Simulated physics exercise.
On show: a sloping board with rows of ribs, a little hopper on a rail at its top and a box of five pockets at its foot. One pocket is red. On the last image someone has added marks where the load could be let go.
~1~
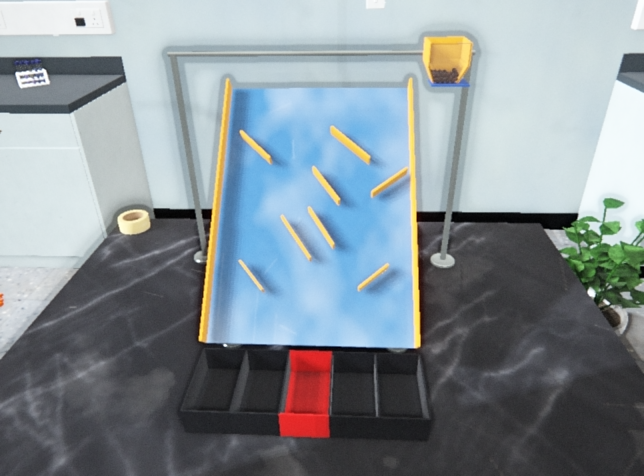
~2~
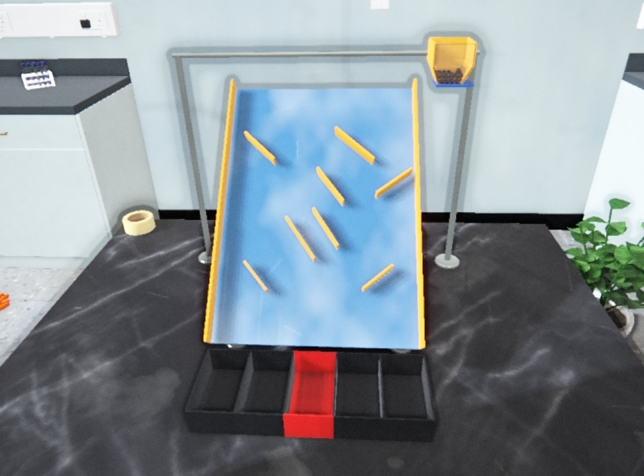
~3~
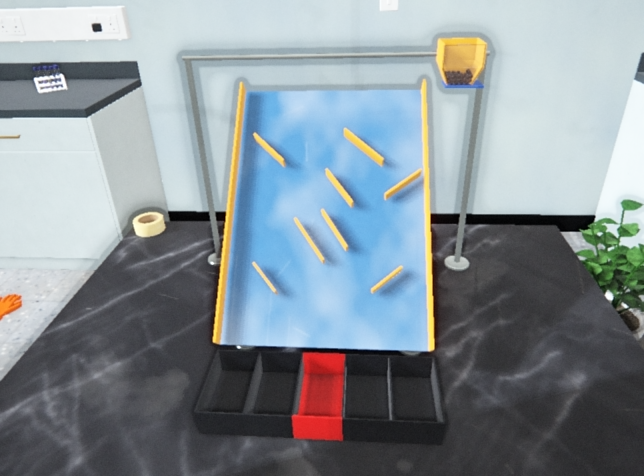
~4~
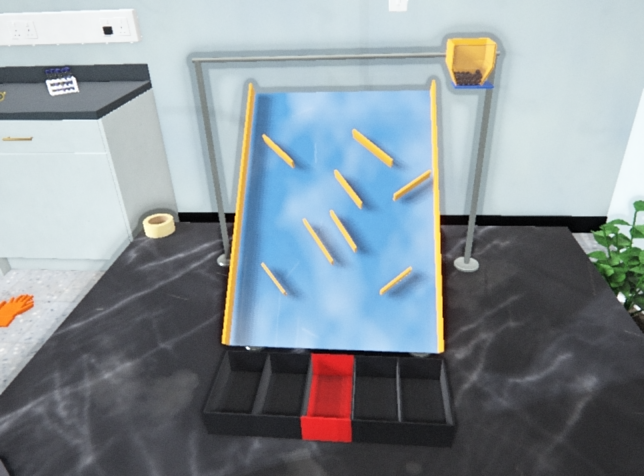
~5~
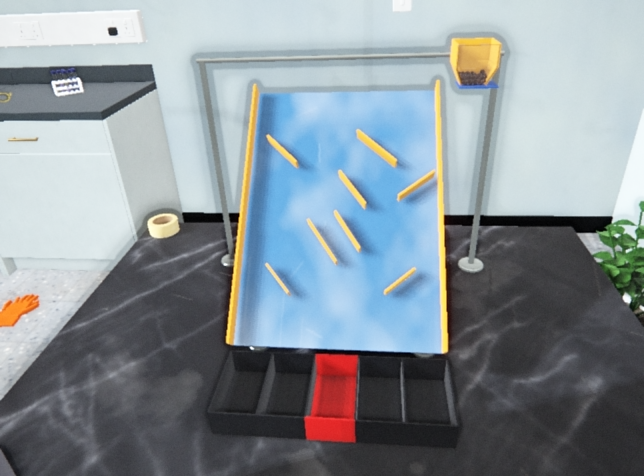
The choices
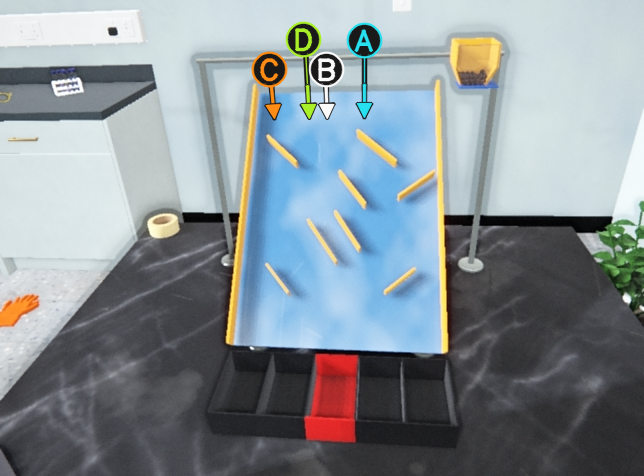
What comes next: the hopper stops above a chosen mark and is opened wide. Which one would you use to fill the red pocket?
A.
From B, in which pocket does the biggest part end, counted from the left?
The fourth.
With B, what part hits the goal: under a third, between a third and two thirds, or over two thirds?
Mark B gives under a third.
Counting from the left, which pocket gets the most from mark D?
It is the fourth one.
On the marked copy, mark A meets the board at (364, 112); mark B meets the board at (327, 113); mark C meets the board at (273, 113); mark D meets the board at (309, 113).
For mark A, close to half in the red pocket, close to a third in other pockets, a small share outside the box.
For mark B, close to a quarter in the red pocket, close to two thirds in other pockets, a small share outside the box.
For mark C, a small share in the red pocket, the bulk in other pockets, a small share outside the box.
For mark D, close to a quarter in the red pocket, close to two thirds in other pockets, a small share outside the box.
